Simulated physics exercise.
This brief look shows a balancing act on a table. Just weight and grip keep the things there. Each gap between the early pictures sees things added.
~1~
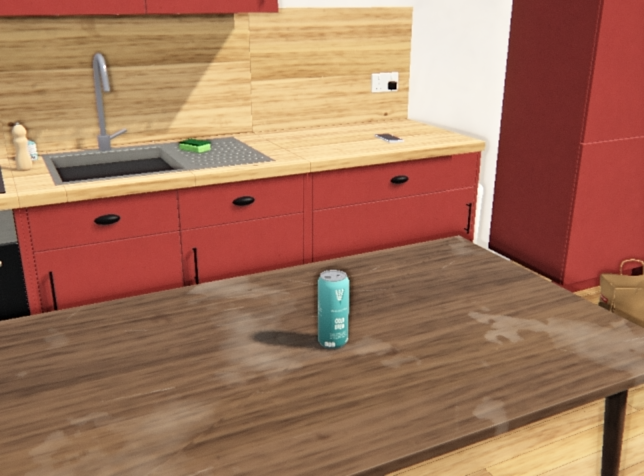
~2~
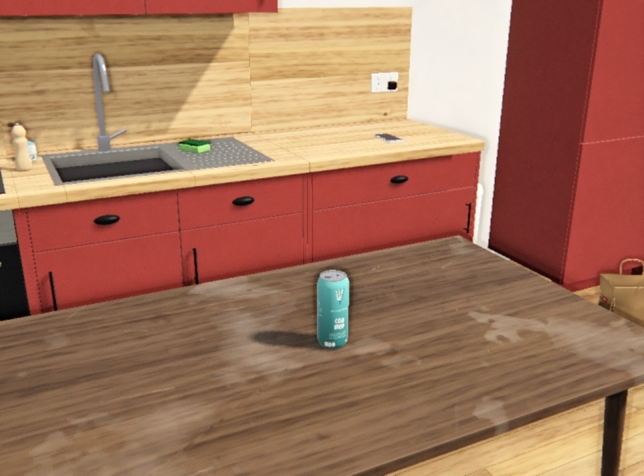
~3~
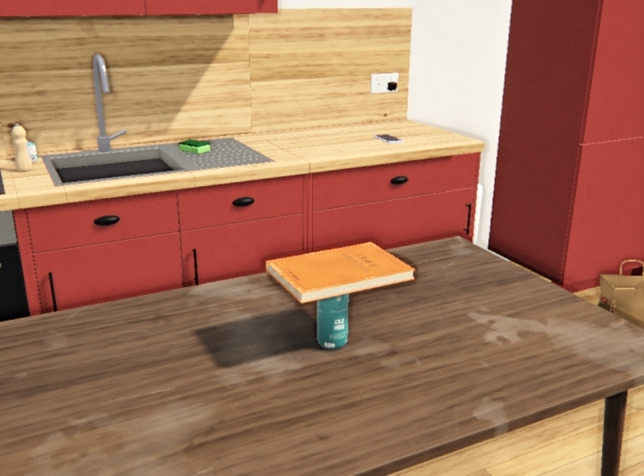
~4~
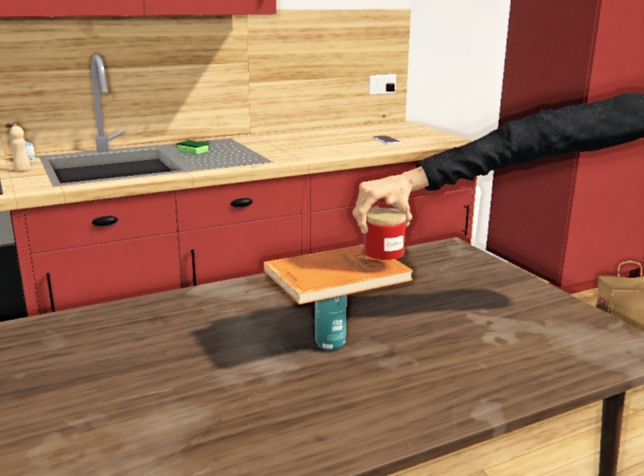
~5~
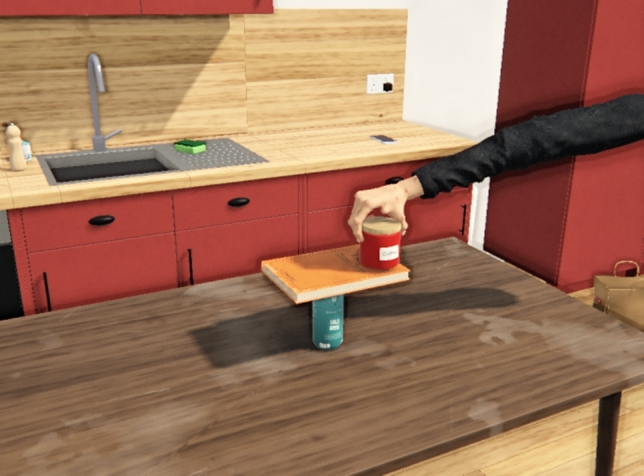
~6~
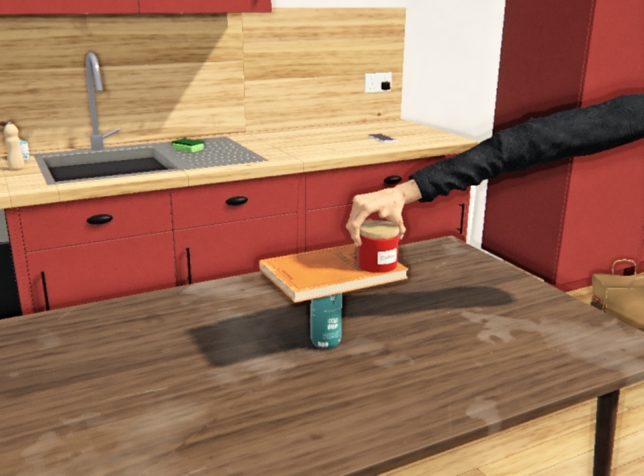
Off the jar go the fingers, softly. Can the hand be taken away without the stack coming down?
The stack is going to be upset.
Then, 0.50 s on from there, red jar and orange book now fallen.
Then, 1.00 s on from there, things are still on the move.
In the end, fallen, red jar and orange book; turquoise can unmoved. The stack gives way.
